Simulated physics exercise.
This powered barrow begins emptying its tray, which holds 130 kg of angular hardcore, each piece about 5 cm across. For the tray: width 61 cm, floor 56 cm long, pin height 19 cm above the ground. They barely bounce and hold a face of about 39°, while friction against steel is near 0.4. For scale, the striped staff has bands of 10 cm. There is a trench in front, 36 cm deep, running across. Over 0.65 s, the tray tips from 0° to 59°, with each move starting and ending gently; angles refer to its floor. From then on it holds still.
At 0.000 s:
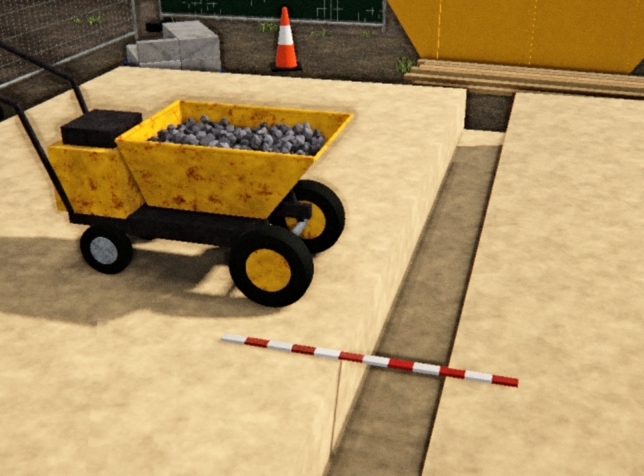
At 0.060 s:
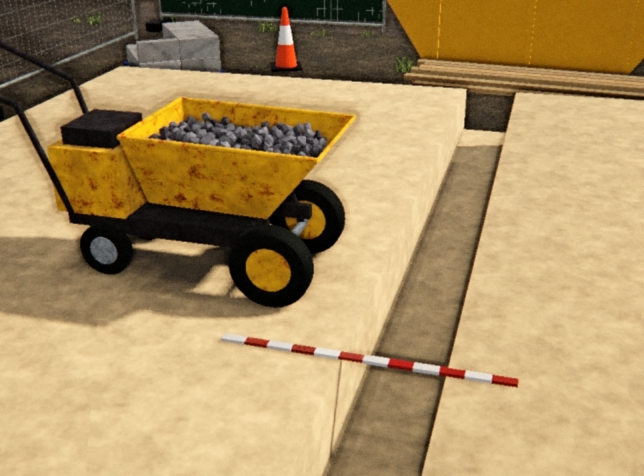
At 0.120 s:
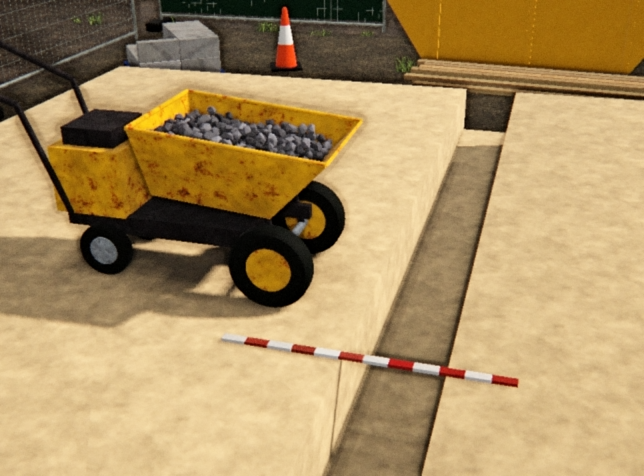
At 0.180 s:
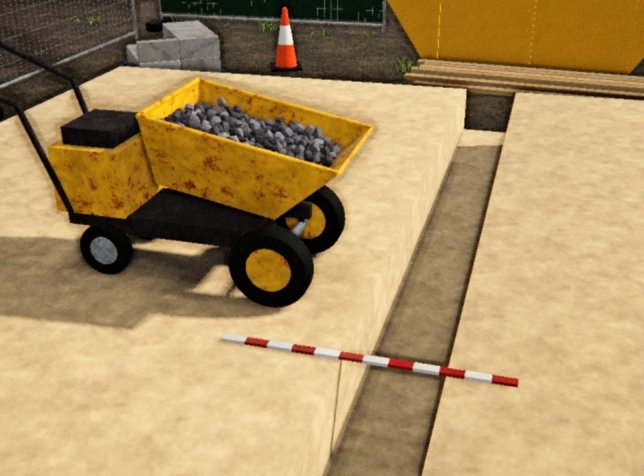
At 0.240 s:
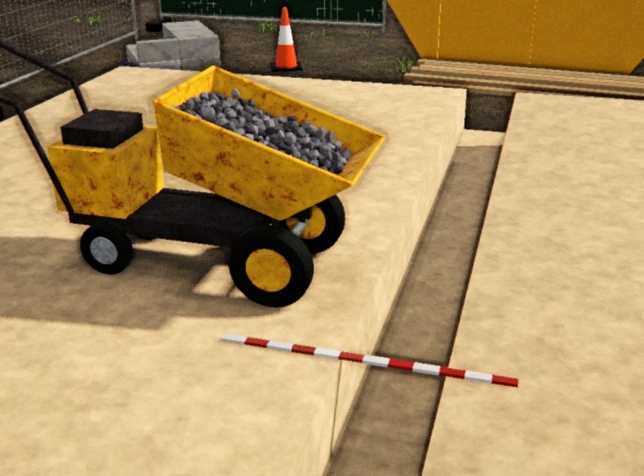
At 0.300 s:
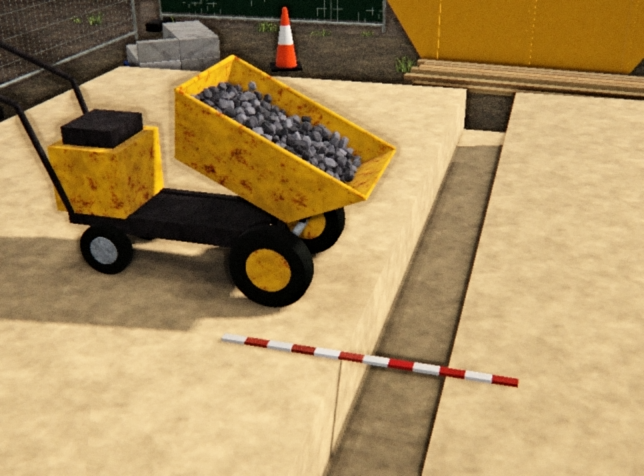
A yellow powered barrow standing beside a trench, its rusty tray of grey stones steadily tilting up and forward to the right.
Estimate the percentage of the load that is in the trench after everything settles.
Roughly 27 per cent of the load.
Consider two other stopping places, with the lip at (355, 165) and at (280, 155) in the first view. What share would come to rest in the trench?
First spot about 10, second spot about 45 per cent.
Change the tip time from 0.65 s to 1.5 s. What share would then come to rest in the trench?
Close to 25 percent, then.
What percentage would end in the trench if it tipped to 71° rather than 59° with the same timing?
About 65%.
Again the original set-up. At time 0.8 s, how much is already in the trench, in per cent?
By that point it's something like 5 in a hundred.
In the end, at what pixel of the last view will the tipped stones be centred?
Their middle ends up near (455, 350).
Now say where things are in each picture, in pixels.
In the first picture, the tray is at 0°, its lip at (315, 159); the top of the load is at (215, 130).
In the second picture, the tray is at 1°, its lip at (318, 161); the top of the load is at (200, 128); the stones move at 0.3 m/s on average.
In the third picture, the tray is at 5°, its lip at (326, 166); the top of the load is at (200, 118); the stones move at 0.6 m/s on average.
In the fourth picture, the tray is at 11°, its lip at (338, 174); the top of the load is at (202, 110); the stones move at 0.9 m/s on average.
The fifth picture shows lip at (352, 185), floor tilted 18°, highest stones at (211, 99); the stones move at 1.1 m/s on average.
In the sixth picture, the tray is at 26°, its lip at (366, 199); the top of the load is at (224, 89); the stones move at 1.2 m/s on average.
After 0.5 s the floor is at 50°; 100 % in the tray; the foremost stones are at (374, 217).
After 0.8 s the floor is at 59°; 95 % in the tray, 5 % in the trench; the foremost stones are at (442, 279).
After 1.1 s the floor is at 59°; 64 % in the tray, 18 % in the trench, 18 % past the trench; the foremost stones are at (573, 317).
After 3.0 s the floor is at 59°; 54 % in the tray, 27 % in the trench, 19 % past the trench; the foremost stones are past the picture's edge.
